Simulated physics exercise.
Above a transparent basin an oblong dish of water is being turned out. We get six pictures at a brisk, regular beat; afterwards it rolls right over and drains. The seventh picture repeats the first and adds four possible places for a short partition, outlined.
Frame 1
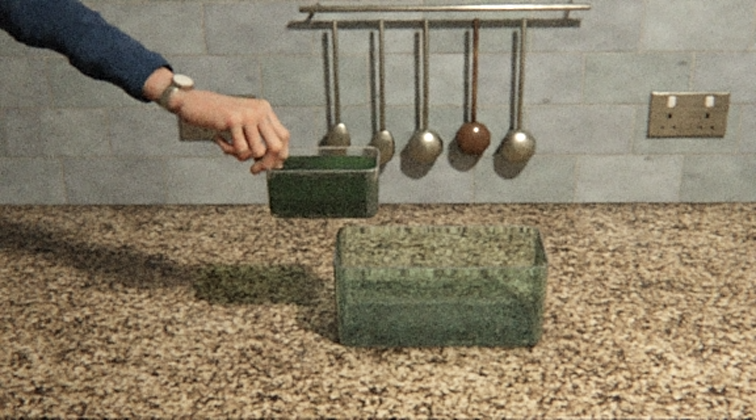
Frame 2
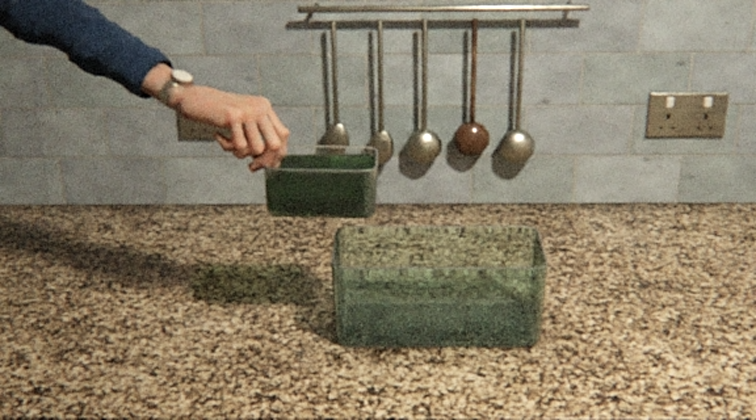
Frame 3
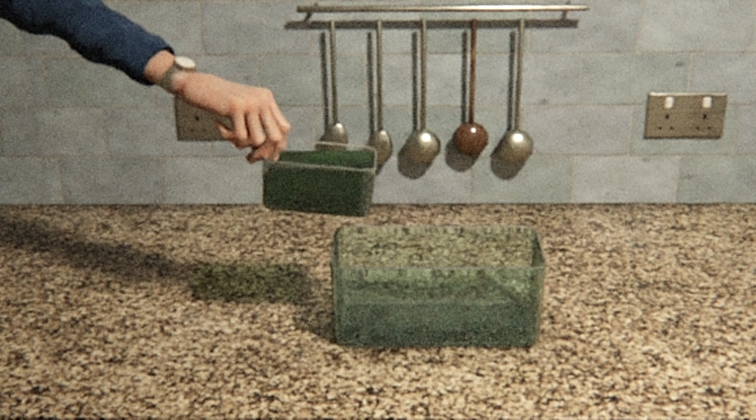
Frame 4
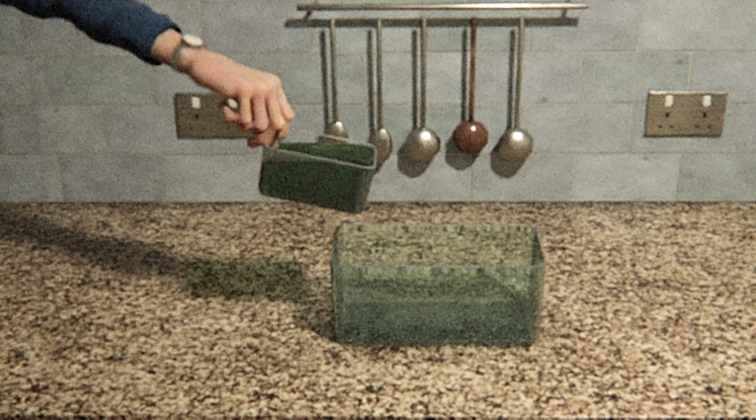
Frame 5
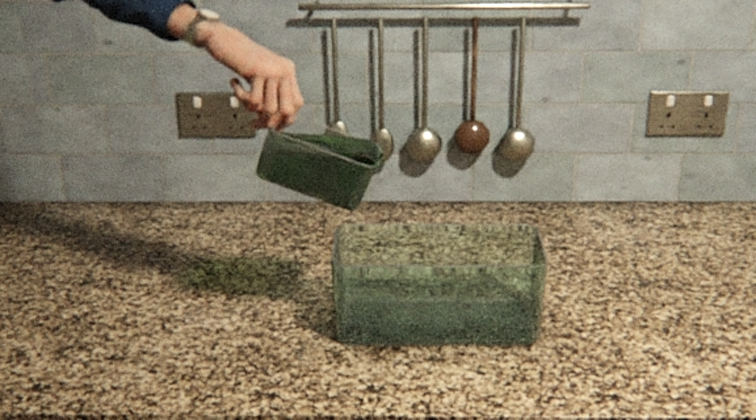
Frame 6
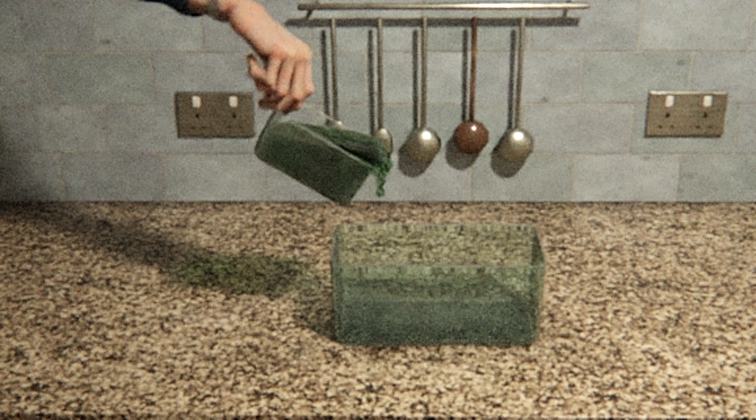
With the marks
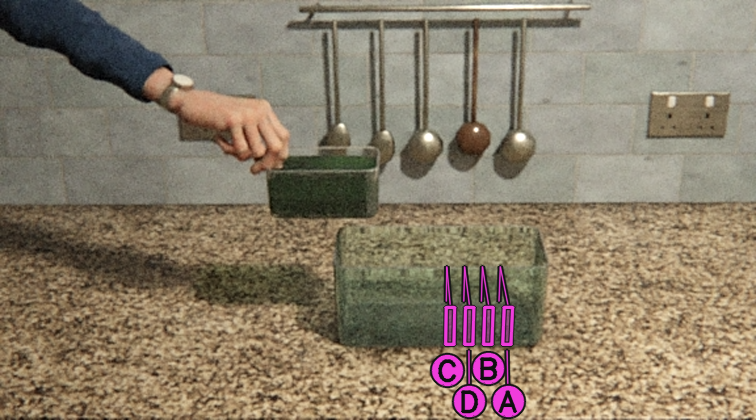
A hand tilting a small oblong dish of green-tinted water rightward above a transparent basin, water starting to run over its lip.
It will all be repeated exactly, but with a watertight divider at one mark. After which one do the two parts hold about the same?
D works best here.
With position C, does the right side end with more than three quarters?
No.
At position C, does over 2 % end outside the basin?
Yes, it does.
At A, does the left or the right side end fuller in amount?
The left side.
On the marked copy, A at (507, 350); B at (487, 350); C at (449, 350); D at (468, 350).
Choosing A, about 85 % ends left of the wall and 4 % right of it; 10 % is lost outside.
Choosing B, about 77 % ends left of the wall and 17 % right of it; 6 % is lost outside.
Choosing C, about 24 % ends left of the wall and 68 % right of it; 7 % is lost outside.
Choosing D, about 45 % ends left of the wall and 47 % right of it; 7 % is lost outside.
